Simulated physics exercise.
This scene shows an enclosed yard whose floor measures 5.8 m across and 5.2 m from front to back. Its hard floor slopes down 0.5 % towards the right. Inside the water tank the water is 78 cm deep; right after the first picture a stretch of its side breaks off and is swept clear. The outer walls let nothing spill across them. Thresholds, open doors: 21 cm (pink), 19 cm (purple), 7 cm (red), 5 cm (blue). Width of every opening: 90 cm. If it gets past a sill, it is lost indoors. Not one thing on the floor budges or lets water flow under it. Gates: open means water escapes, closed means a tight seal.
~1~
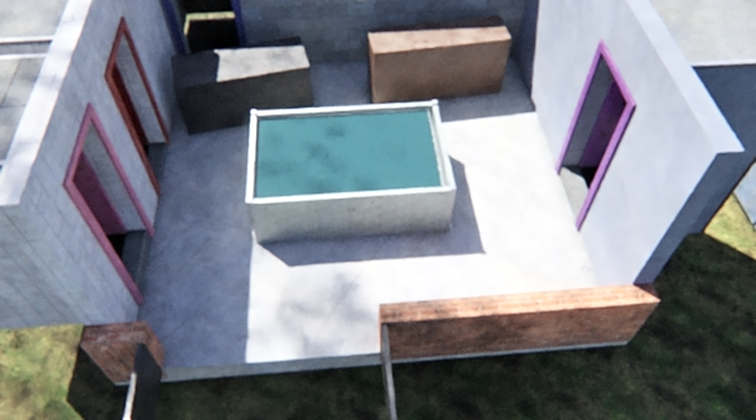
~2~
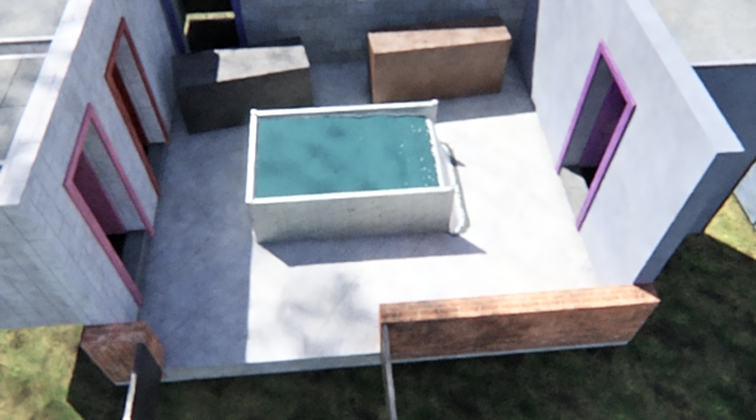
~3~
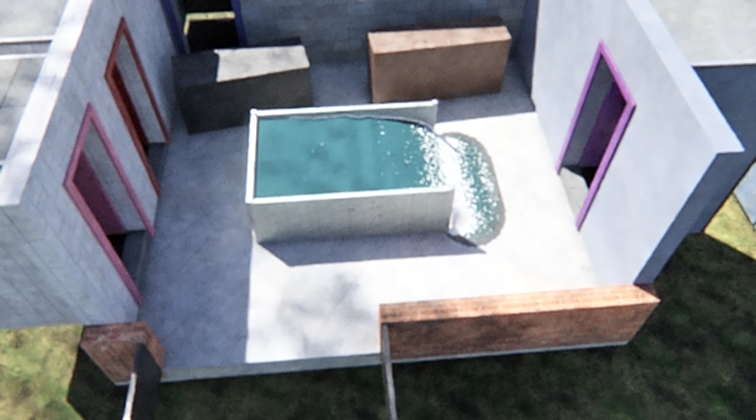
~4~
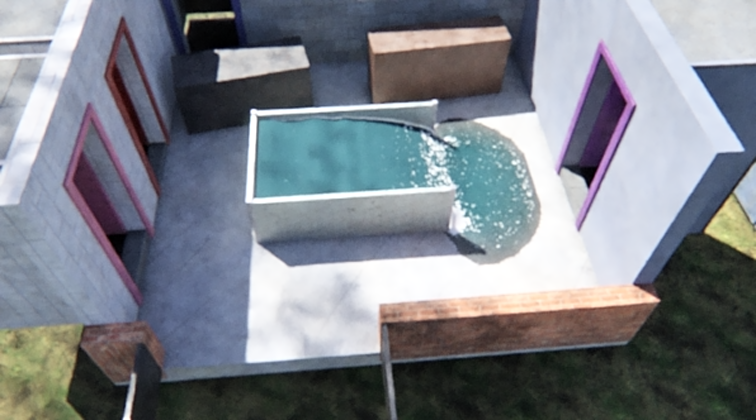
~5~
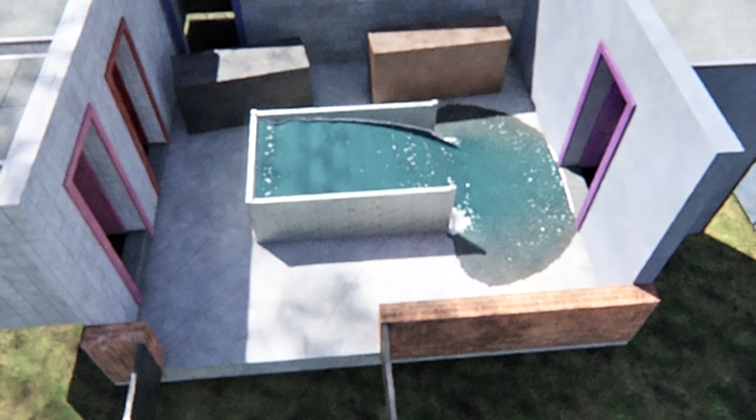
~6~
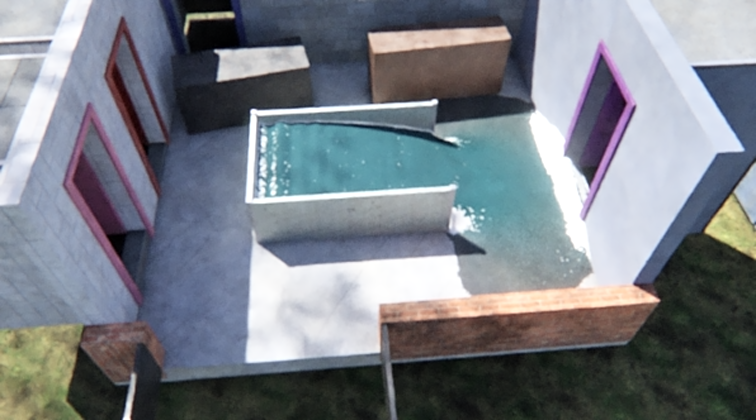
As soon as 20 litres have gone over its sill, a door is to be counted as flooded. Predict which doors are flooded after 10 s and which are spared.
In order: At the pink door the limit will hold, at the purple door the limit will be broken, at the red door the limit will be broken, at the blue door the limit will be broken.
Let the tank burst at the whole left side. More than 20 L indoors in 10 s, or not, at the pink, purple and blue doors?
Result: Pink limit passed, purple limit not passed, blue limit passed.
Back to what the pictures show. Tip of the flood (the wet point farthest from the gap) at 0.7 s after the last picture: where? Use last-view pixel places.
Location: Approx. (507, 57) in the last view.
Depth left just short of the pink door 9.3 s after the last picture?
I'd put it near 8.5 cm.
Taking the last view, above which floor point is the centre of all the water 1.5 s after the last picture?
The water's centre is around (451, 182).
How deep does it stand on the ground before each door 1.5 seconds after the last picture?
You'd see pink at 0 cm, purple at 41 cm, red at 0 cm and blue at 0 cm.
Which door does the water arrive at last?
Last: Red.
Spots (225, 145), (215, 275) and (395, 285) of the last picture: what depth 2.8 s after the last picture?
First 0 cm, then 4 cm, then 5 cm.
Then, 0.7 s after the last picture water covers 30 % of the floor and is deepest (48 cm) near (548, 173); pink door not reached, purple door 46 cm at the sill, 107 L in, red door not reached, blue door not reached.
Then, 1.5 s after the last picture water covers 35 % of the floor and is deepest (50 cm) near (507, 57); pink door not reached, purple door 41 cm at the sill, 248 L in, red door not reached, blue door not reached.
Then, 2.8 s after the last picture water covers 75 % of the floor and is deepest (34 cm) near (507, 57); pink door not reached, purple door 24 cm at the sill, 341 L in, red door not reached, blue door 5 cm at the sill, 0 L in.
Then, 5.3 s after the last picture water covers 95 % of the floor and is deepest (20 cm) near (181, 73); pink door 15 cm at the sill, 0 L in, purple door 13 cm at the sill, 349 L in, red door 13 cm at the sill, 18 L in, blue door 12 cm at the sill, 34 L in.
Then, 9.3 s after the last picture water covers 95 % of the floor and is deepest (13 cm) near (247, 232); pink door 9 cm at the sill, 0 L in, purple door 8 cm at the sill, 349 L in, red door 11 cm at the sill, 79 L in, blue door 9 cm at the sill, 101 L in.
